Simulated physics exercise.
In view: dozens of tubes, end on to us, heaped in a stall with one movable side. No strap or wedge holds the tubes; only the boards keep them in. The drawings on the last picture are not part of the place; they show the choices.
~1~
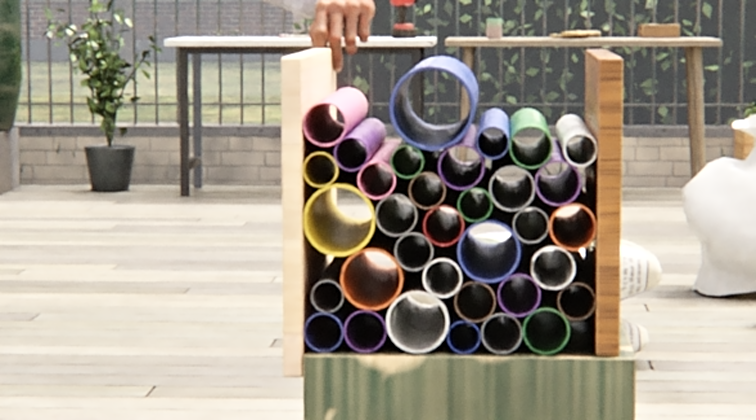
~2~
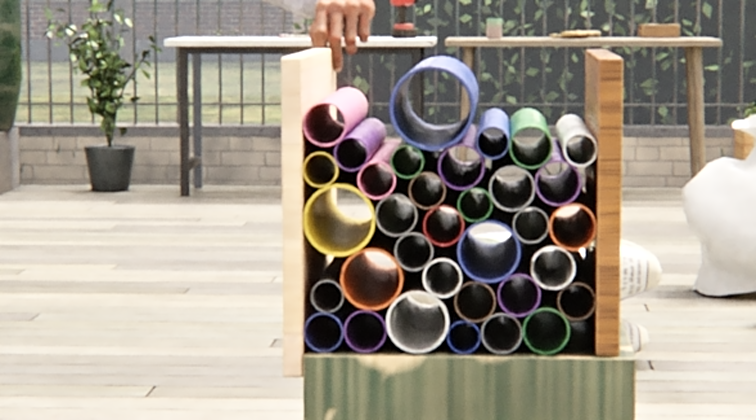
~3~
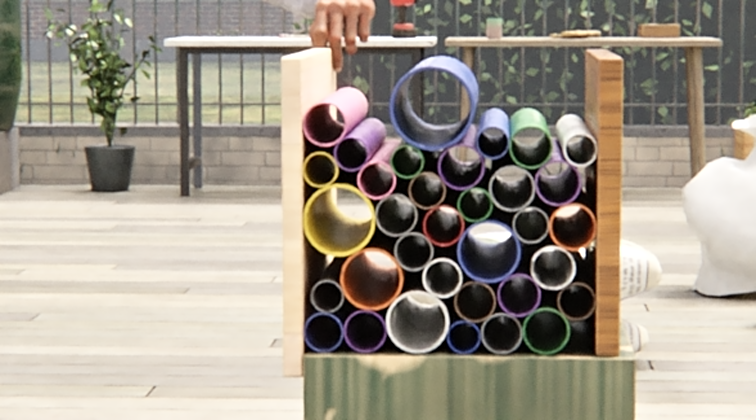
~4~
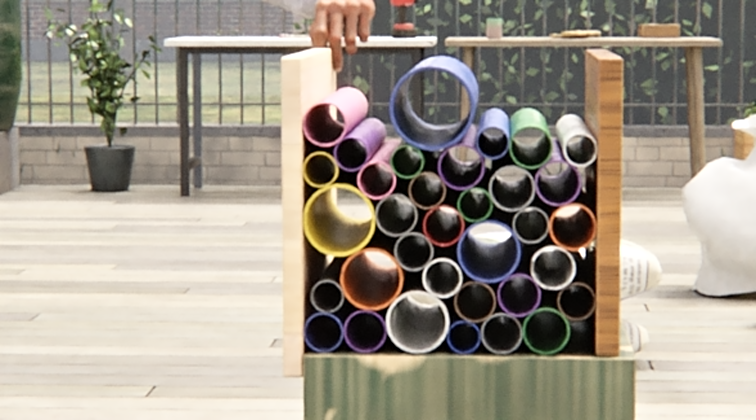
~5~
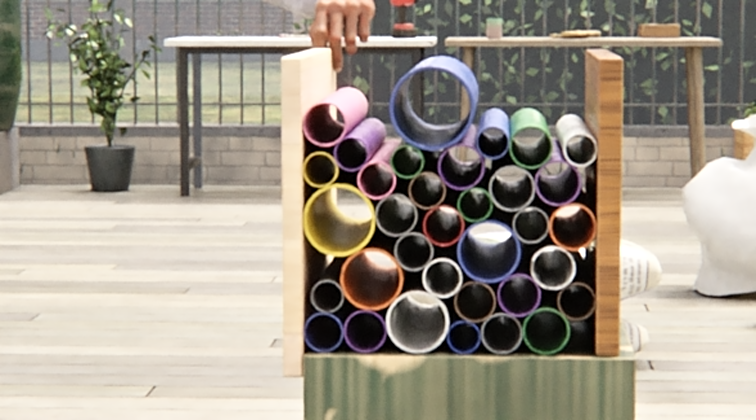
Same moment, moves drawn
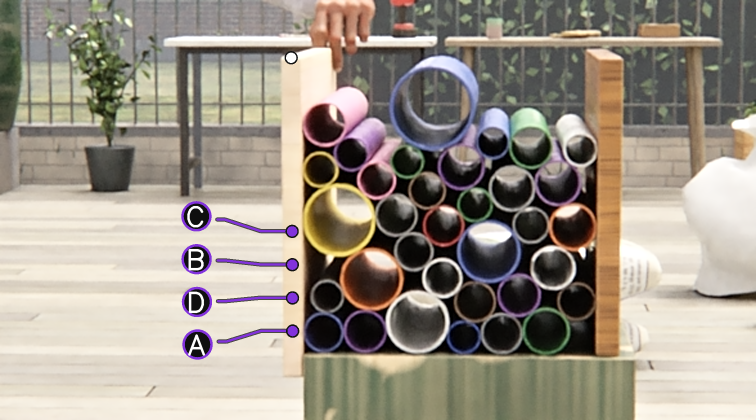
Nothing moves as colourful tubes sit heaped between two boards, a hand resting behind.
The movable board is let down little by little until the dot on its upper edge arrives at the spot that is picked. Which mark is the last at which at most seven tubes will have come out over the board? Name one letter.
B is the limit.
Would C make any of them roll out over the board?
Yes, at C.
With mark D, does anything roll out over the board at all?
Yes, at D.
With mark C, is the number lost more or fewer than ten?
At C, fewer than ten.
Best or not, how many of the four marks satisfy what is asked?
Two of the four.
On the marked copy, A at (292, 331); B at (292, 265); C at (292, 232); D at (292, 298); the white dot at (291, 57).
Taking B. A third of the way, top of the board (303, 145).
Two thirds of the way, top of the board (303, 243).
When it is over, top of the board (303, 264), about four out over the board.
As for the rest, A more than seven out over the board; C three out over the board; D eight out over the board.
